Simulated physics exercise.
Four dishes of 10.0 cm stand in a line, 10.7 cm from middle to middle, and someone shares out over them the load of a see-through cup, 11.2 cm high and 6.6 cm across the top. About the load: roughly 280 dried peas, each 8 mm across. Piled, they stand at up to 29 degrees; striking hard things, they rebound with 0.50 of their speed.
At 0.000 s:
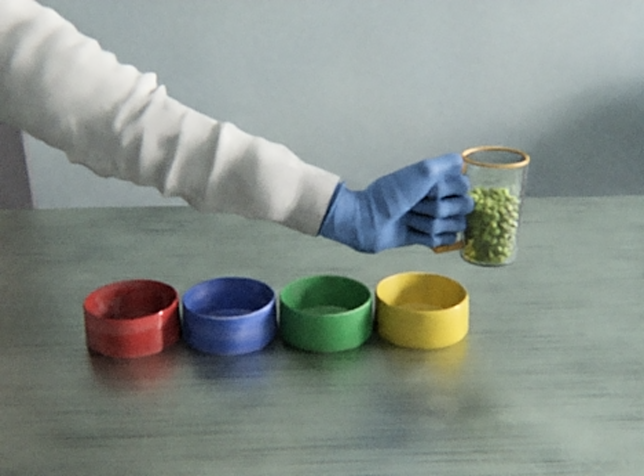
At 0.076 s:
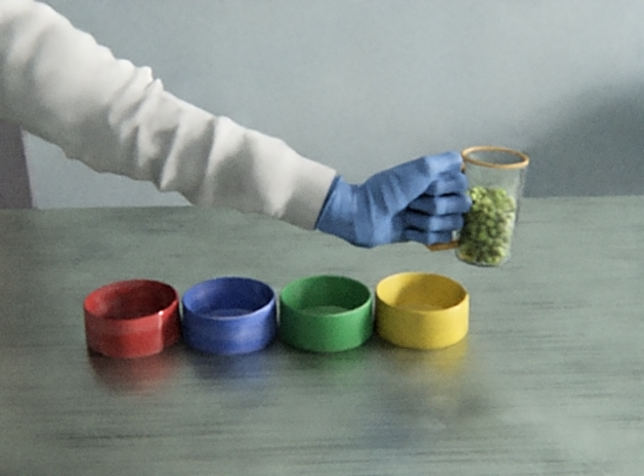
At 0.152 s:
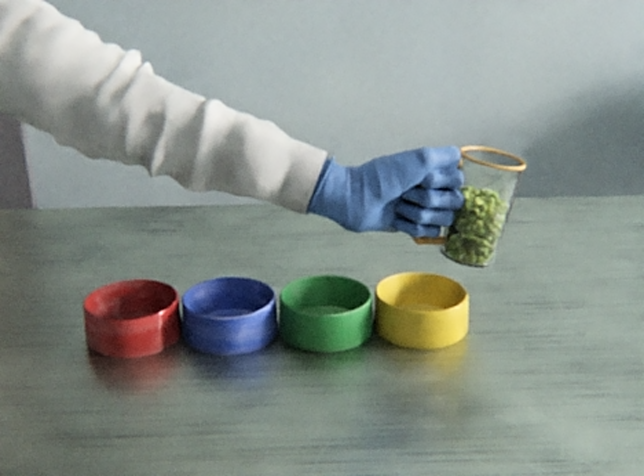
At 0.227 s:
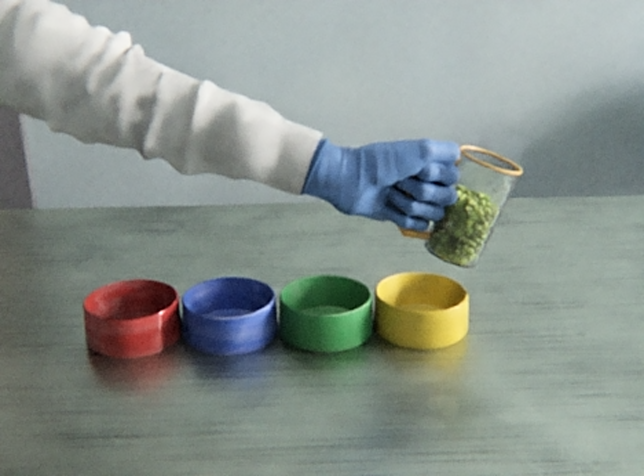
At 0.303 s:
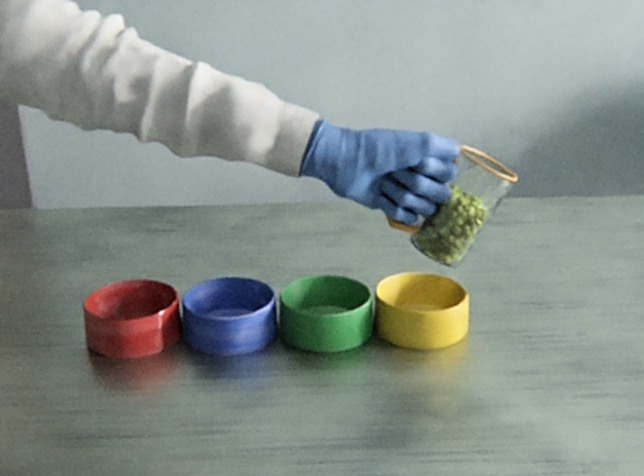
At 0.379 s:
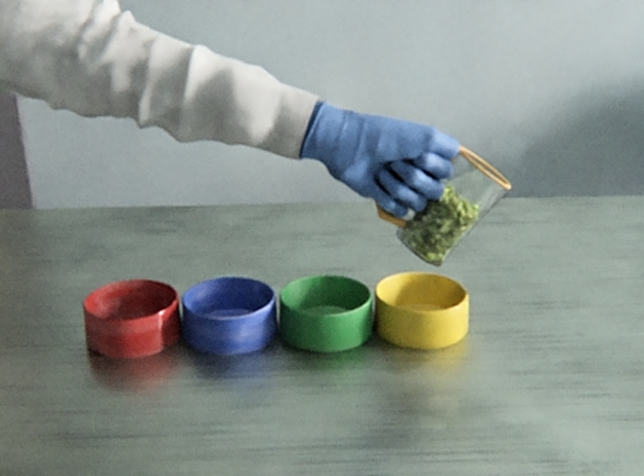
A blue-gloved hand holds a clear cup of green dried peas upright above the right end of a row of red, blue, green and yellow dishes. The hand moves left toward the yellow dish, steadily tilting the cup's rim to the right while the peas shift inside.
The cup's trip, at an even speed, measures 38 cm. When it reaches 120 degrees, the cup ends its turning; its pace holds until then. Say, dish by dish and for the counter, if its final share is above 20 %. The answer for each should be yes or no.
Red - no, blue - no, green - no, yellow - yes, counter - no.
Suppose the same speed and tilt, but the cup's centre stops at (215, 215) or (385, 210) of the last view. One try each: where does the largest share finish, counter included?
On the first run most goes to yellow, and on the second to yellow.
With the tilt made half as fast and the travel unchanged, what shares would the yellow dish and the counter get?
Yellow: 0, counter: 10.
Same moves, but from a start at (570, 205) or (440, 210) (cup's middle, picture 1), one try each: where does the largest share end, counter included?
The biggest share lands on counter the first time and on green the second time.
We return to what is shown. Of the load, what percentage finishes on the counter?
5 per cent.
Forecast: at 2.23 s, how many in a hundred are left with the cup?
Roughly 0 percent.
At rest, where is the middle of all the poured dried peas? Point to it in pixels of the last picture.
At about (414, 313).
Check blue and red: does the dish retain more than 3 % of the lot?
So blue is a miss and red is a miss.
Then, at 1.49 s, tilt 120 degrees; cup holds 0 %, green 10 %, yellow 80 %.
After 2.23 s, tilt 120 degrees; cup holds 0 %, green 10 %, yellow 80 %.
After 2.99 s, tilt 120 degrees; cup holds 0 %, green 10 %, yellow 80 %.
By 3.3 s all is still; red 0 %, blue 0 %, green 10 %, yellow 80 %, counter 5 %.
